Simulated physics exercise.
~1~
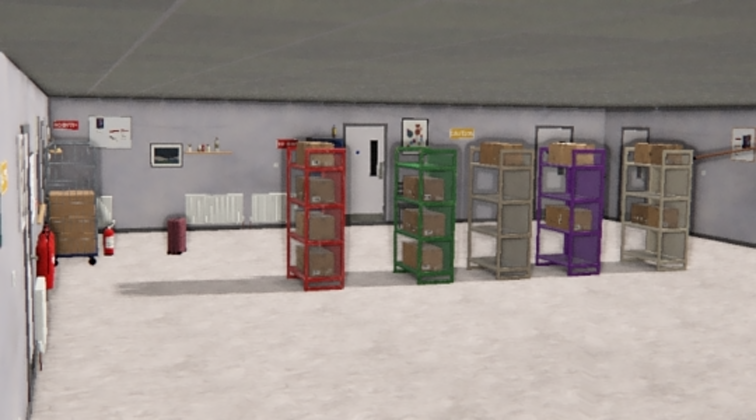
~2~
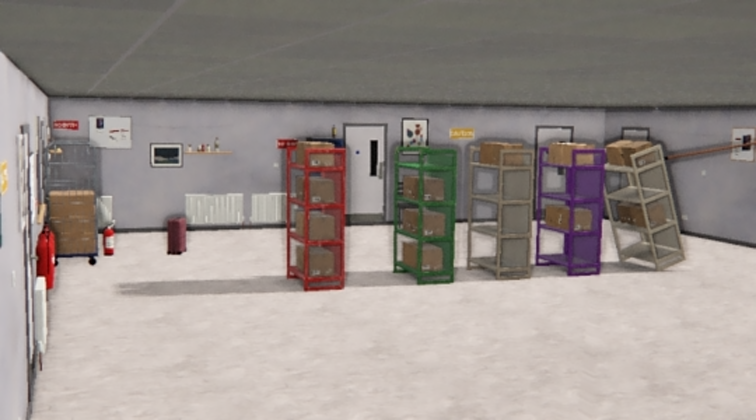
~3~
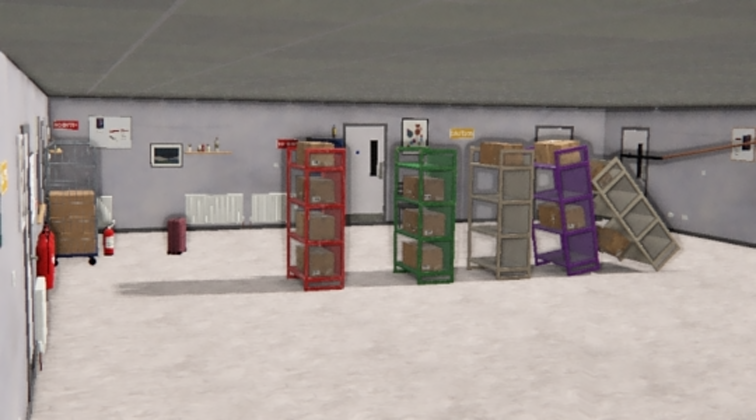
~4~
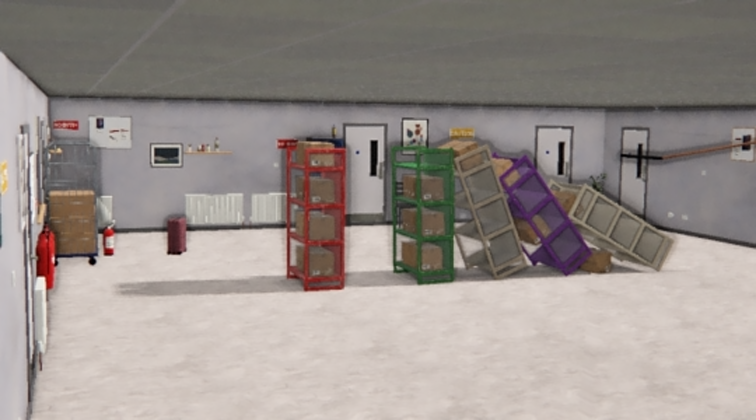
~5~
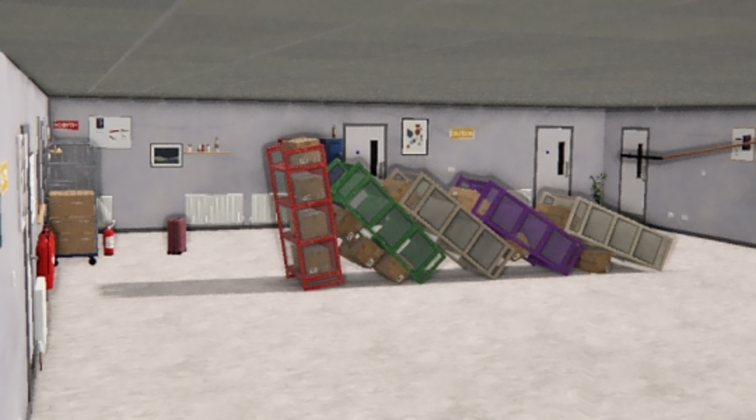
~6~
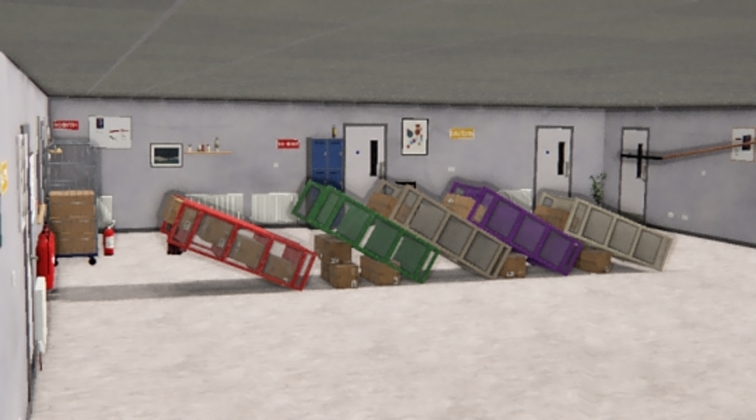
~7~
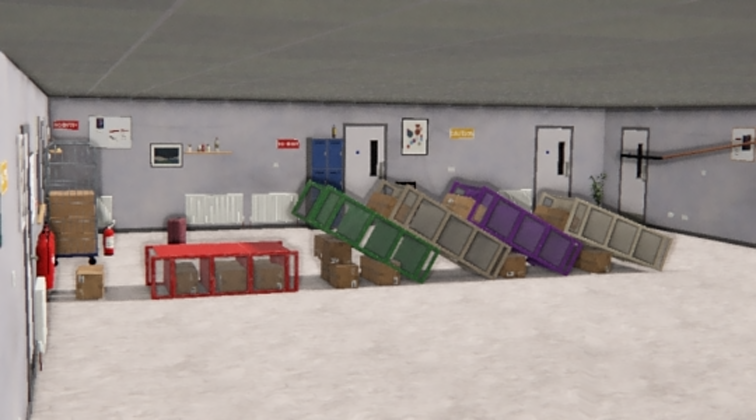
Five shelving units topple leftward one after another, leaving the red one flat among spilled boxes.
